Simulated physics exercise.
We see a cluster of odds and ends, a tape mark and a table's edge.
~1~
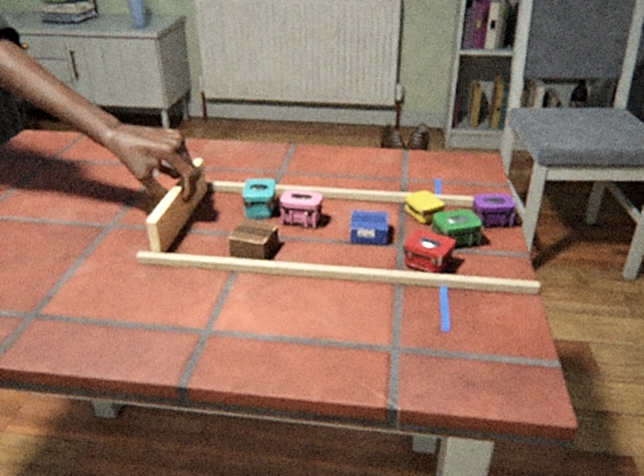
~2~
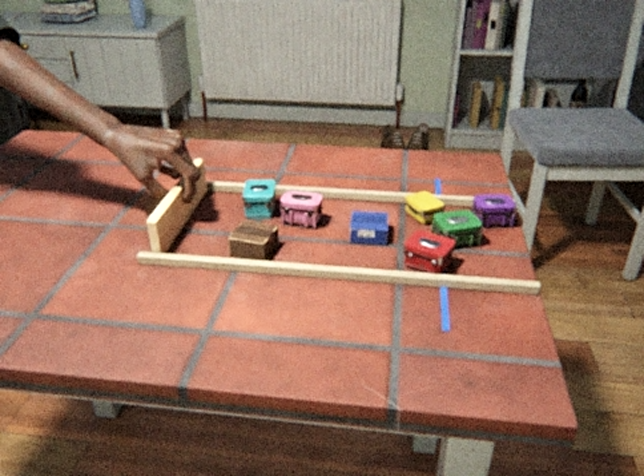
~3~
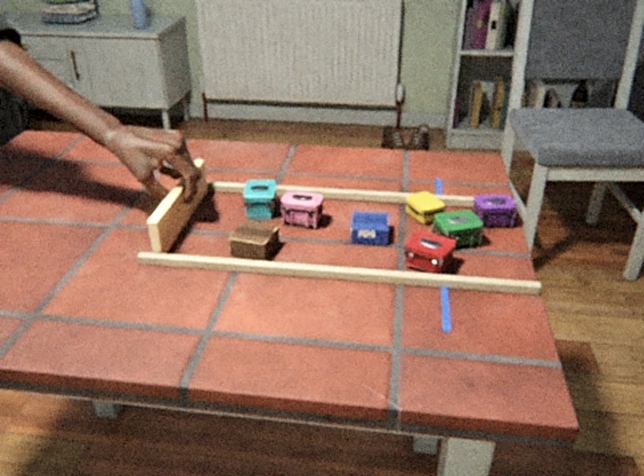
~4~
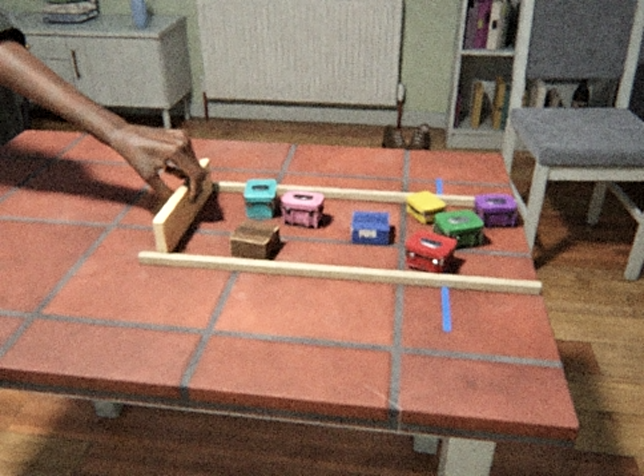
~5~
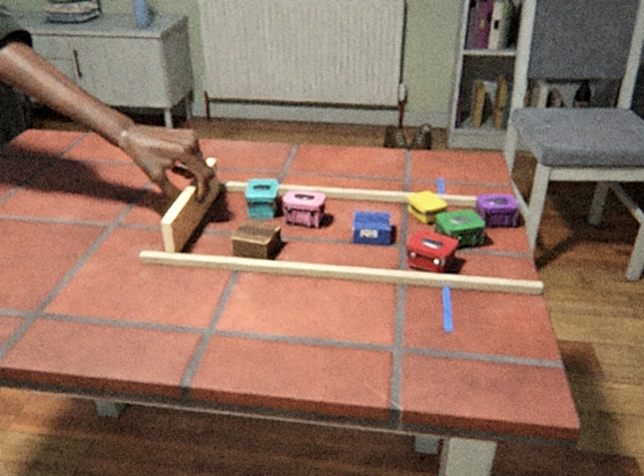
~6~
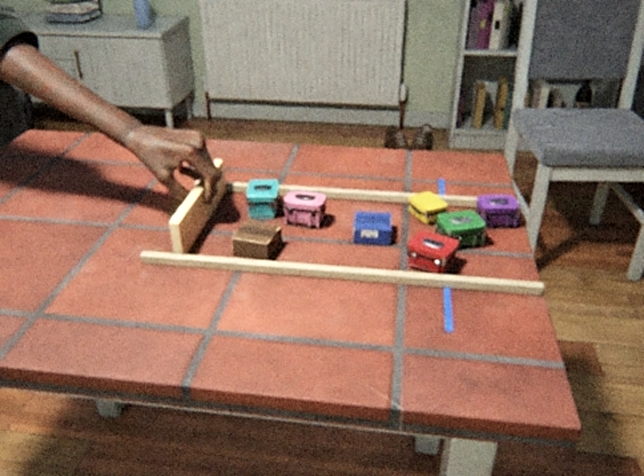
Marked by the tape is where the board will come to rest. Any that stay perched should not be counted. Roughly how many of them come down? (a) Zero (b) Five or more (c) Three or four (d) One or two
One or two (d).
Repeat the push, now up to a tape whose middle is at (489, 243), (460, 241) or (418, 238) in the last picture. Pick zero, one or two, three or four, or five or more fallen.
In order: Five or over, one or two, none.
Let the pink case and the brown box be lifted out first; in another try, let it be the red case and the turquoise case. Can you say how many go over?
It would be 0 and 0.
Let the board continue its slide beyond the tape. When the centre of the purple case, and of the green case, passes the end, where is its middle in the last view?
Near (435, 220), then near (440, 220).
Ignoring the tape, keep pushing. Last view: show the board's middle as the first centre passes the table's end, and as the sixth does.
(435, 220), then (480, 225).
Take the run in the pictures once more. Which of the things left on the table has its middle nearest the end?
That's the red case, it ends up nearest.
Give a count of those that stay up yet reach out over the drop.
It totals 0.
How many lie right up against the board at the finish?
2 in contact.
Early on, none off yet; purple case at rest near (496, 212); green case at rest near (460, 230); red case at rest near (432, 254).
A while later, none off yet; purple case at rest near (496, 212); green case at rest near (460, 230); red case moving near (437, 258).
Further along, none off yet; purple case at rest near (496, 212); green case travelled about its own width near (495, 234); red case travelled about its own width near (466, 261).
Finally, the number that fall off is one or two; lost, green case and purple case.
